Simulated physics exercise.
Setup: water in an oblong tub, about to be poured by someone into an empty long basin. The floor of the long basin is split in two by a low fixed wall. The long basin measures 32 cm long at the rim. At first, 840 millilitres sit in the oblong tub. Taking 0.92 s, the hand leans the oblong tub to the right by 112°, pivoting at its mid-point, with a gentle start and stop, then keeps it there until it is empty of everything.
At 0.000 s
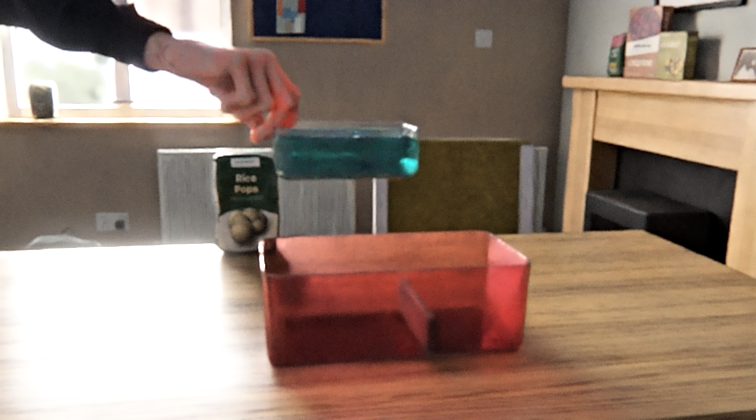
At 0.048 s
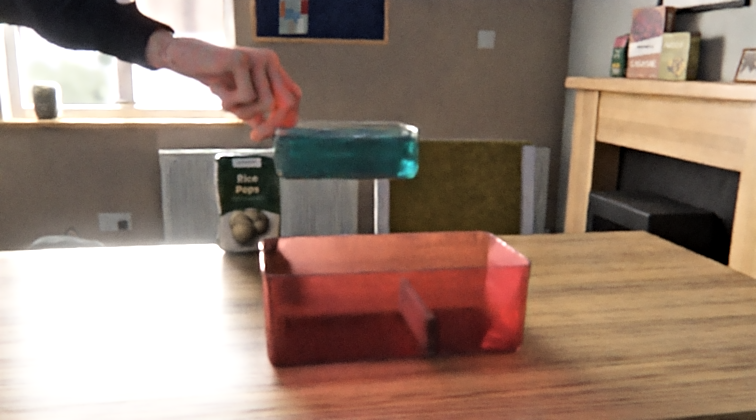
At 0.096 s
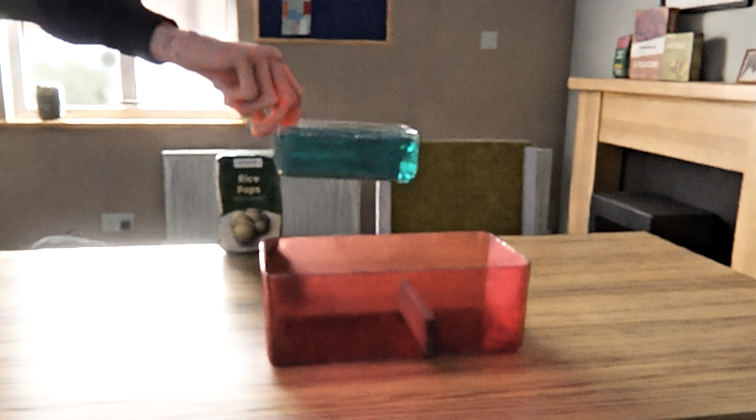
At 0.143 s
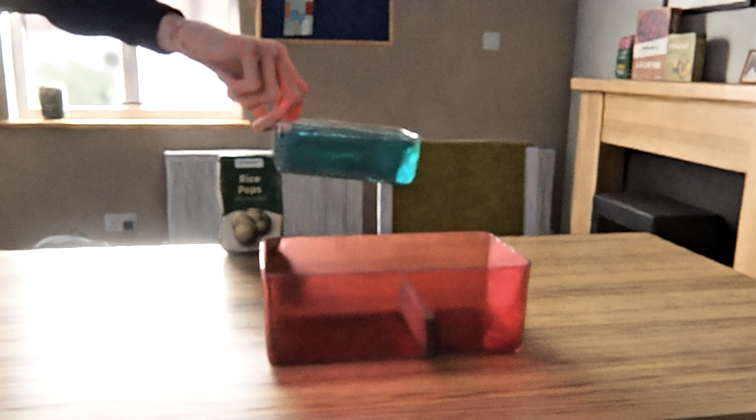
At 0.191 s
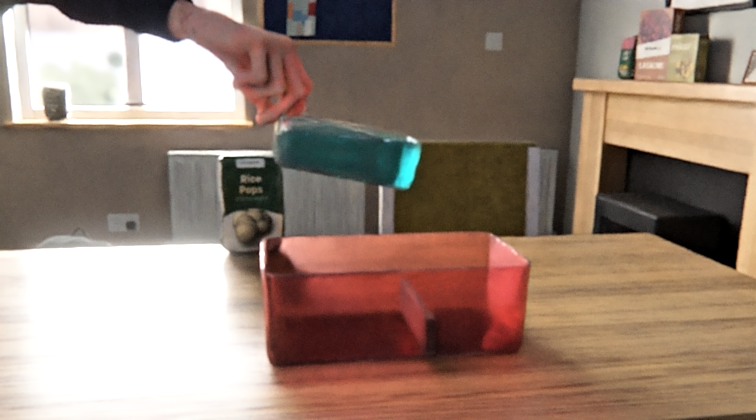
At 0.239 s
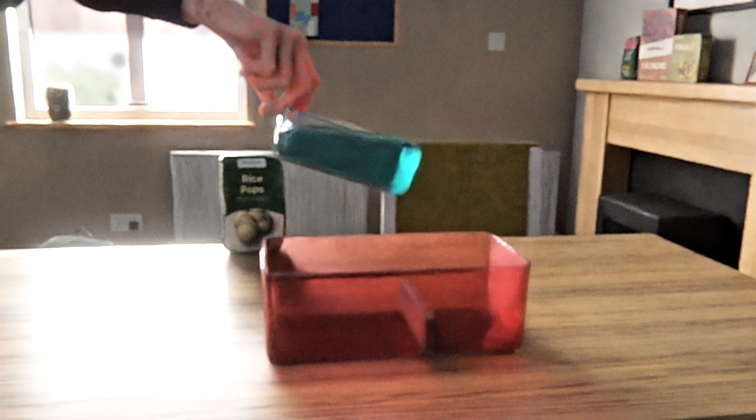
A hand held a clear tub of blue-green water above an empty red basin on a wooden table, then gently tilted it so its right end dipped lower.
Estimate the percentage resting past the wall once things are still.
I would say roughly 71 percent.
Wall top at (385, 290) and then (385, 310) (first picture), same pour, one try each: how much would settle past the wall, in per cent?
85 % and 70 %.
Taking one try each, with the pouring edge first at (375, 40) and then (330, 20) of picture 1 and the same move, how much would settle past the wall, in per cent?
The first try gives around 60 percent, the second around 25 percent.
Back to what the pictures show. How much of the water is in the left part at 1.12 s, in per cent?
The left part holds some 24 per cent.
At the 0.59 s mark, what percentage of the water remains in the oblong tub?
Roughly 14 percent.
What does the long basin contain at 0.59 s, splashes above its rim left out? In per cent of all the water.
Roughly 44 percent.
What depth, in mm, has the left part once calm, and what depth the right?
Left roughly 6 mm; right roughly 32 mm.
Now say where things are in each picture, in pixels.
In the first picture, it leans 0°; its right rim is at (410, 127); the water meets the walls at (276, 133) and (407, 133); the long basin's rim runs from (262, 257) to (509, 248); the wall's top is at (416, 297).
In the second picture, it leans 1°; its right rim is at (410, 128); the water meets the walls at (276, 132) and (407, 134).
In the third picture, it leans 3°; its right rim is at (411, 131); the water meets the walls at (277, 131) and (408, 135).
In the fourth picture, it leans 7°; its right rim is at (412, 136); the water meets the walls at (277, 131) and (408, 137).
In the fifth picture, it leans 12°; its right rim is at (412, 142); the water meets the walls at (278, 129) and (410, 138).
In the sixth picture, it leans 18°; its right rim is at (413, 149); the water meets the walls at (280, 128) and (410, 143); 3 per cent is over the edge.
Then, 0.59 s in, the tilt is 81° and 14 per cent is still to pour, 0 is left of the wall and 43 right of it.
Then, 0.85 s in, the tilt is 111° and 2 per cent is still to pour, 16 is left of the wall and 72 right of it.
Then, 1.12 s in, the tilt is 112° and 0 per cent is still to pour, 23 is left of the wall and 72 right of it.
Then, 1.42 s in, the tilt is 112° and 0 per cent is still to pour, 23 is left of the wall and 71 right of it.
Finally, 23 per cent lies left of the wall, 71 right of it and 5 outside.
